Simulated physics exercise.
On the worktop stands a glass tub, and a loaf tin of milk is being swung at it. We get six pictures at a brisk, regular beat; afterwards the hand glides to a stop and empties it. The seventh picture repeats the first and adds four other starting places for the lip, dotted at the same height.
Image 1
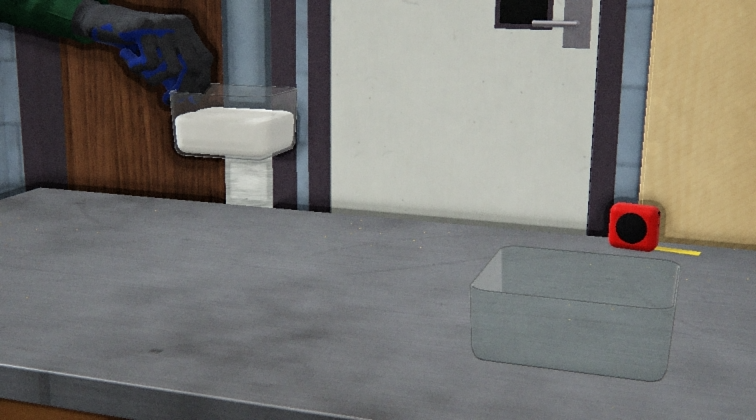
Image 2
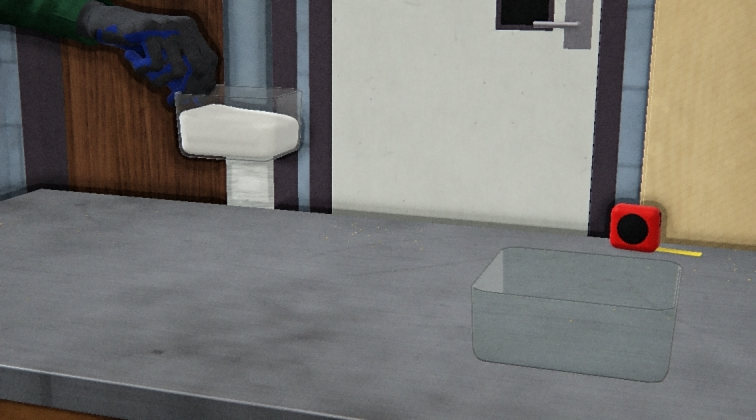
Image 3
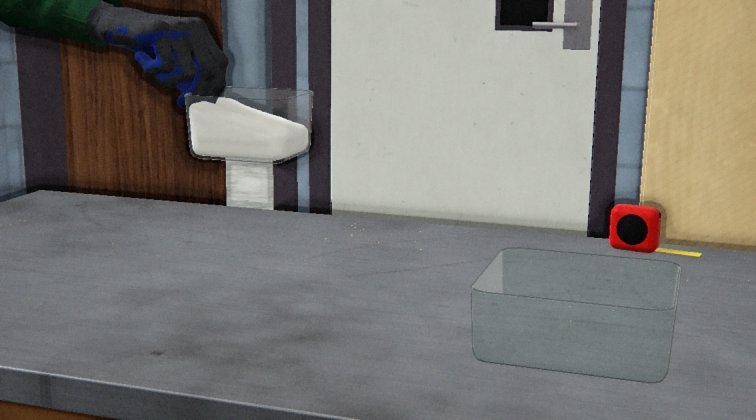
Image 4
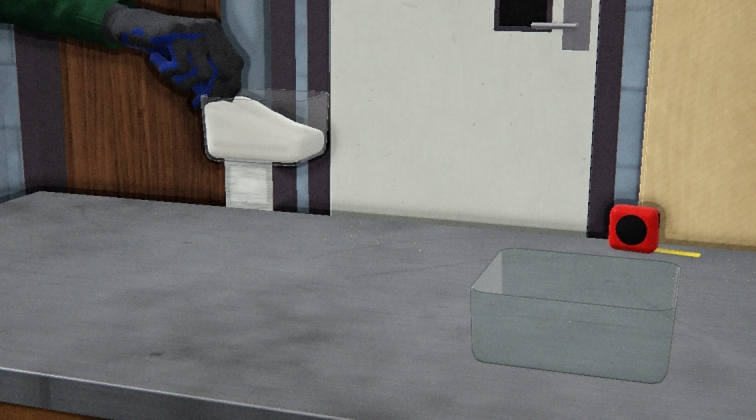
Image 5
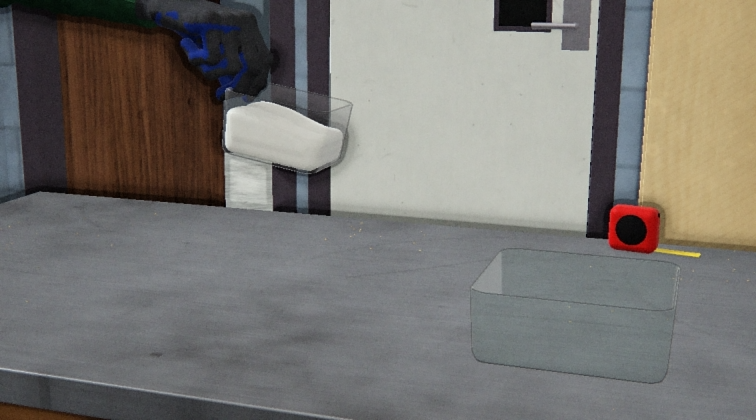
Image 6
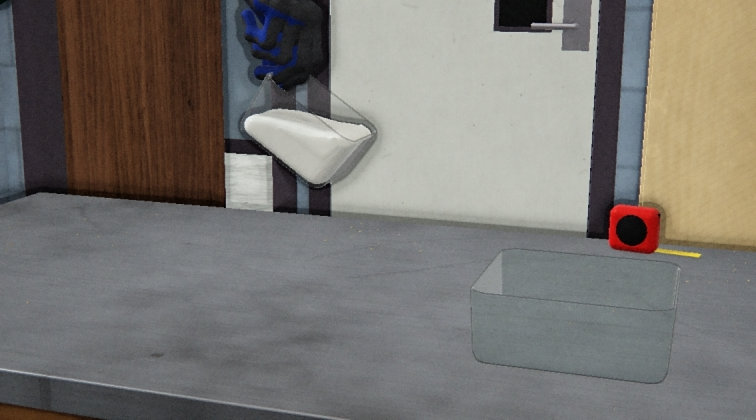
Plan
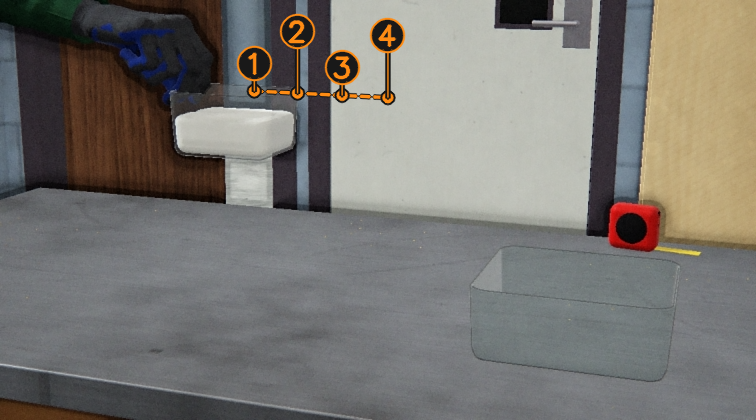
A gloved hand carried a clear container of white liquid rightward above a grey worktop, the liquid sloshing inside, then tilted it toward the right, with an empty glass tub standing near a red tape measure.
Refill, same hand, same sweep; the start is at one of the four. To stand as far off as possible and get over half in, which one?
Use place 3.
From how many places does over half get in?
Two of them.
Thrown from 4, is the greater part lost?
No, not at all.
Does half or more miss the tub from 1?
Yes, that goes wrong.
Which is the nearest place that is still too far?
2.
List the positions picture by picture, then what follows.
Upright, lip at (282, 92); tub from (471, 356) to (667, 381); nothing has left yet.
Upright, lip at (287, 93); nothing has left yet.
Upright, lip at (298, 95); nothing has left yet.
Upright, lip at (314, 96); nothing has left yet.
Tipped about 10°, lip at (339, 107); nothing has left yet.
Tipped about 35°, lip at (365, 135); nothing has left yet.
On the marked copy, 1 at (254, 91); 2 at (297, 93); 3 at (342, 95); 4 at (387, 97).
Choosing 1, about 0 % lands in the tub, 100 % falls short.
Choosing 2, about 15 % lands in the tub, 81 % falls short and 4 % goes beside or beyond.
Choosing 3, about 68 % lands in the tub, 18 % falls short and 14 % goes beside or beyond.
Choosing 4, about 70 % lands in the tub, 4 % falls short and 25 % goes beside or beyond.
